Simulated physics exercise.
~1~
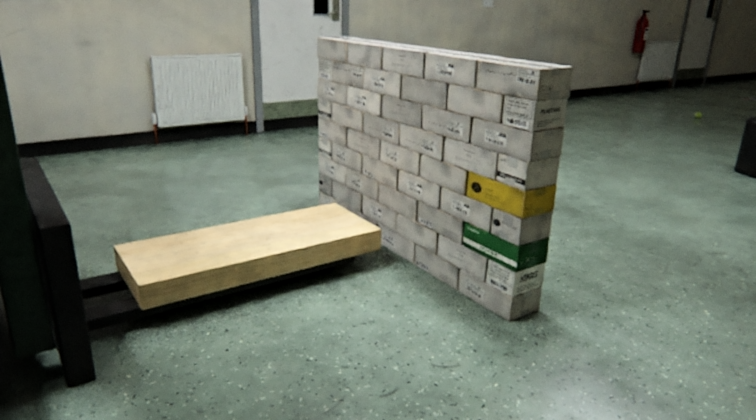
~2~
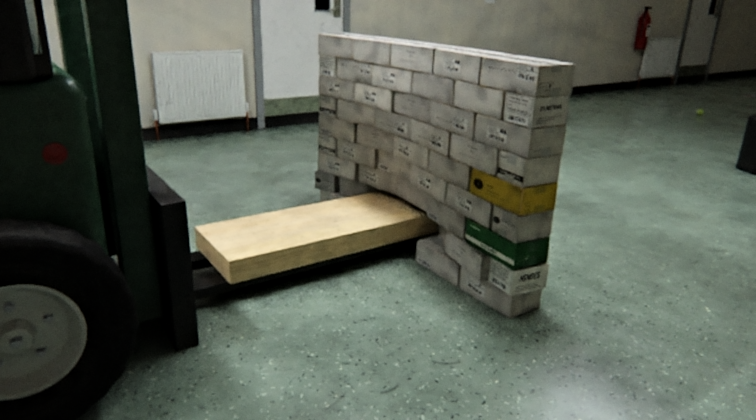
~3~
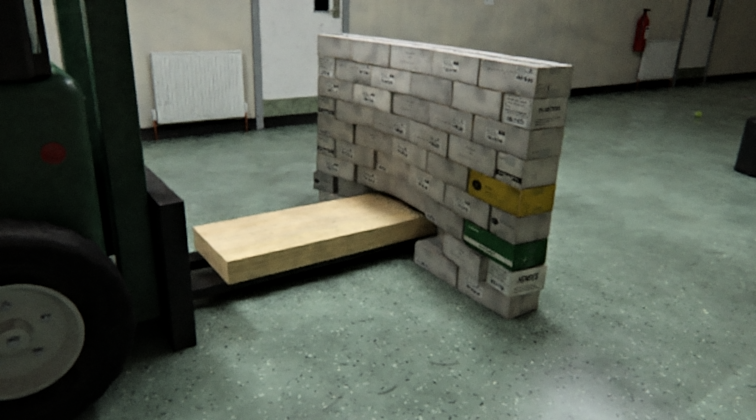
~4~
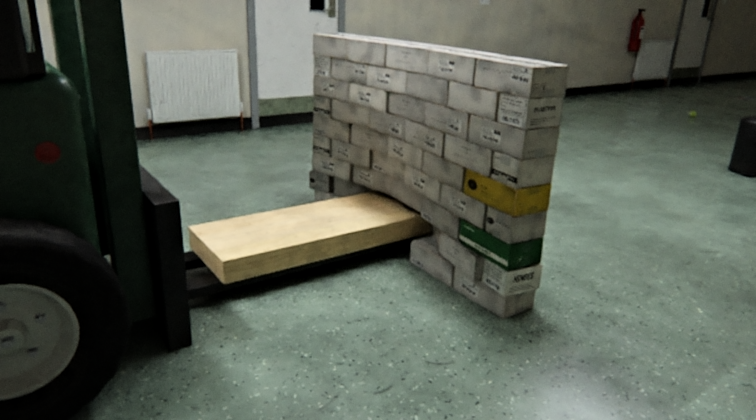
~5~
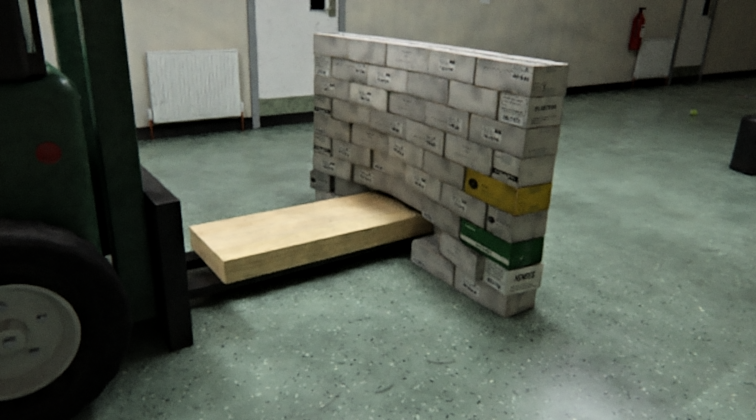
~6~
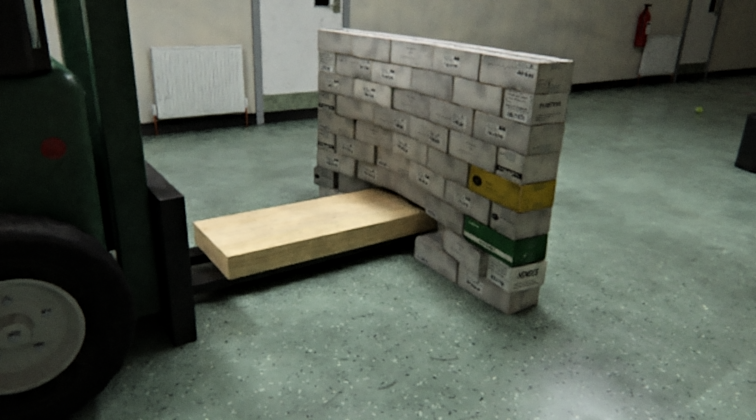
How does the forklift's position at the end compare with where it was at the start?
At the start only its front edge and forks show at the left side. By the end it has moved right, closer to the wall, with its body and a wheel in view.
Green forklift driving a pale block rightward into a grey box wall, shoving lower boxes out of line, then halting, wall still standing.
